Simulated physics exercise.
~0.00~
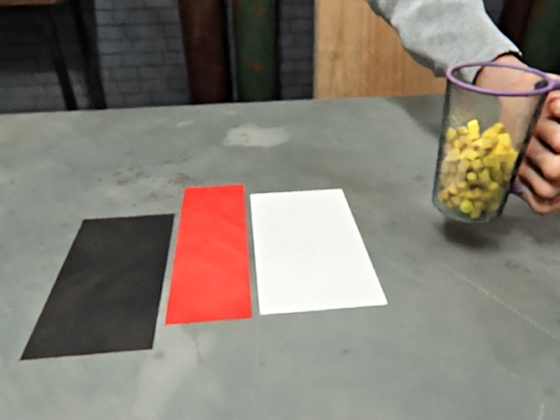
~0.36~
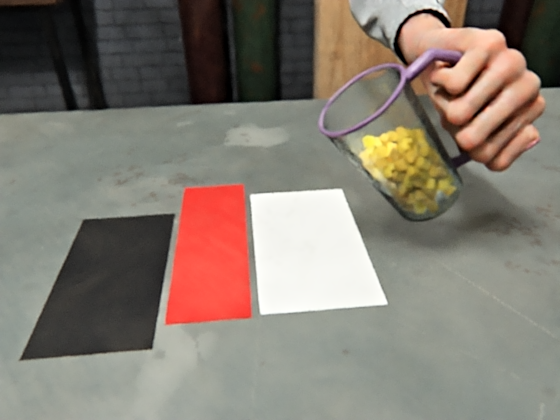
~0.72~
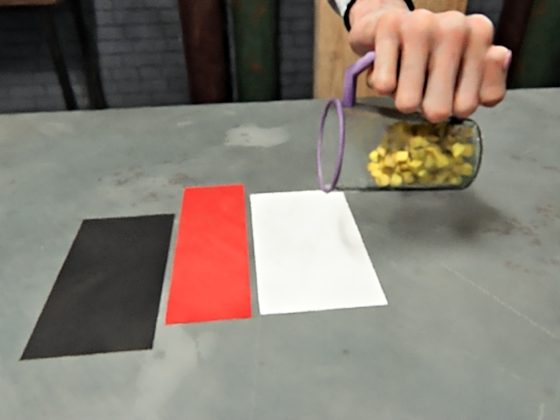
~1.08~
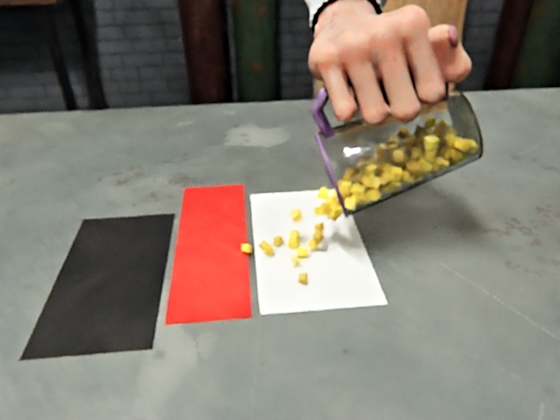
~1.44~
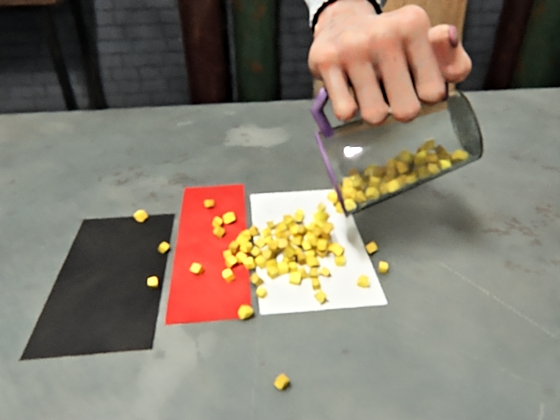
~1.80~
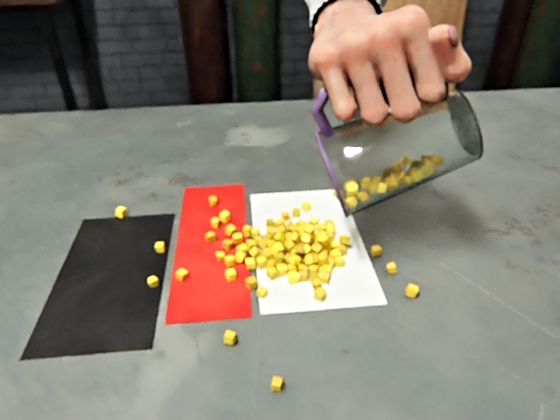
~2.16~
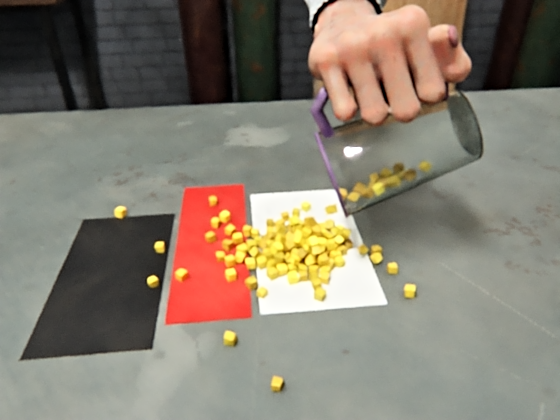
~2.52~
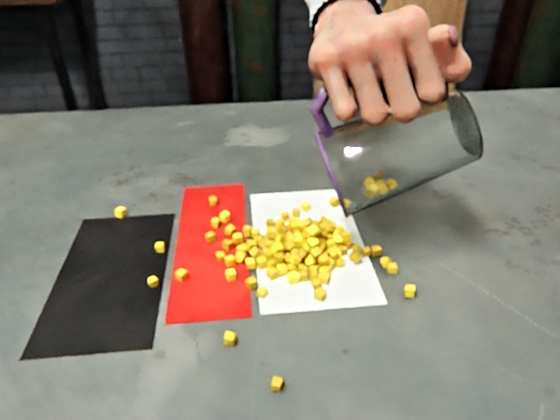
On a grey tabletop with black, red and white mats, a hand moved a clear cup of yellow cubes left, tipped it over and poured them out, leaving most piled on the white mat, some on the red and a few scattered elsewhere.
